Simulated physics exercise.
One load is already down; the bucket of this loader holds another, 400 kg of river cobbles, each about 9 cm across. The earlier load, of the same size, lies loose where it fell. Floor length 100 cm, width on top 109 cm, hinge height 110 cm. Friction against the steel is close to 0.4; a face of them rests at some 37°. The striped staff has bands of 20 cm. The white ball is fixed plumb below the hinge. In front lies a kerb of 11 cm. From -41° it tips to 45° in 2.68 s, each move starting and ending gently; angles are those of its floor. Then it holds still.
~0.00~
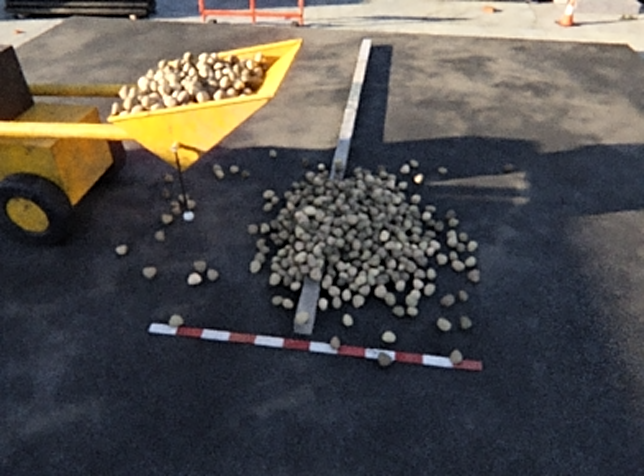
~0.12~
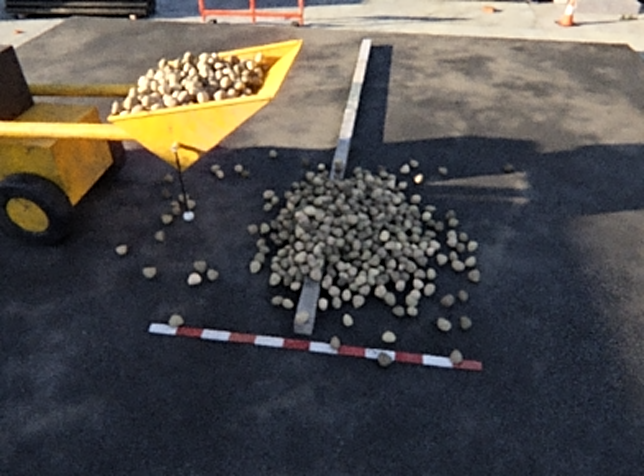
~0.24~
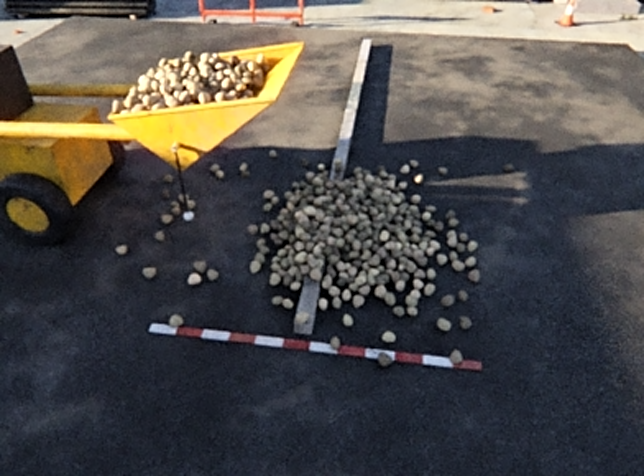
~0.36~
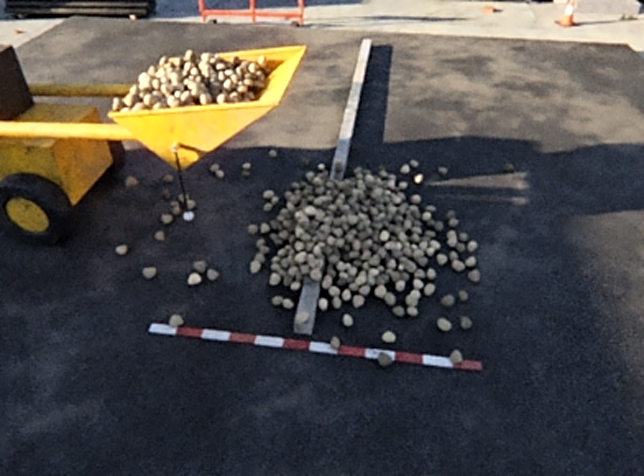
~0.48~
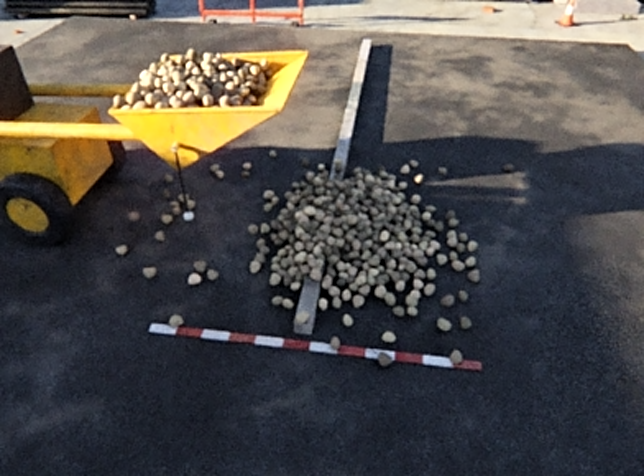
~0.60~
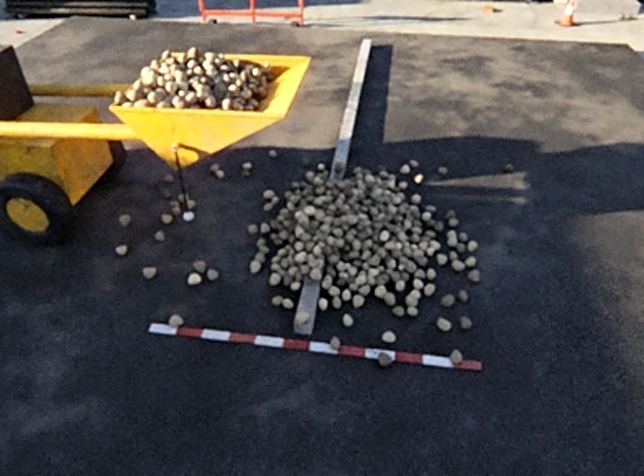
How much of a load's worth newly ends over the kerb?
Roughly 14 per cent of a load more.
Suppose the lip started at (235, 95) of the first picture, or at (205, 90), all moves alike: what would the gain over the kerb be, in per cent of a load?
Near 0 per cent from the first place, 0 from the second.
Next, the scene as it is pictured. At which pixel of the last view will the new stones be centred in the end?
Their middle is at about (293, 214).
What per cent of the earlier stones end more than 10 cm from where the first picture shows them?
About 10 per cent.
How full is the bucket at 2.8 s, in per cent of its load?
About 5 per cent.
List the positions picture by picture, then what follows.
In the first picture, the bucket is at -41°, its lip at (274, 95); the top of the load is at (228, 69). The earlier load is highest near (326, 221), 22 cm above ground level, 38 % on this side of the kerb, 65 % over the kerb.
In the second picture, lip at (275, 96), floor tilted -40°, highest stones at (225, 67); the stones move at 0.0 m/s on average.
In the third picture, the bucket is at -39°, its lip at (276, 99); the top of the load is at (225, 66); the stones move at 0.1 m/s on average.
In the fourth picture, the bucket is at -37°, its lip at (279, 103); the top of the load is at (197, 66); the stones move at 0.1 m/s on average.
In the fifth picture, the bucket is at -34°, its lip at (282, 109); the top of the load is at (191, 64); the stones move at 0.1 m/s on average.
In the sixth picture, the bucket is at -30°, its lip at (285, 116); the top of the load is at (181, 65); the stones move at 0.1 m/s on average.
After 2.0 s the floor is at 32°; in per cent of one load, 90 in the bucket, 48 on this side of the kerb, 65 over the kerb; the foremost stones are at (474, 252).
After 2.8 s the floor is at 45°; in per cent of one load, 3 in the bucket, 122 on this side of the kerb, 78 over the kerb; the foremost stones are at (474, 252).
After 3.1 s the floor is at 45°; in per cent of one load, 0 in the bucket, 125 on this side of the kerb, 78 over the kerb; the foremost stones are at (474, 252).
After 5.8 s the floor is at 45°; in per cent of one load, 0 in the bucket, 124 on this side of the kerb, 79 over the kerb; the foremost stones are at (474, 252). Net gain over the kerb, 14.
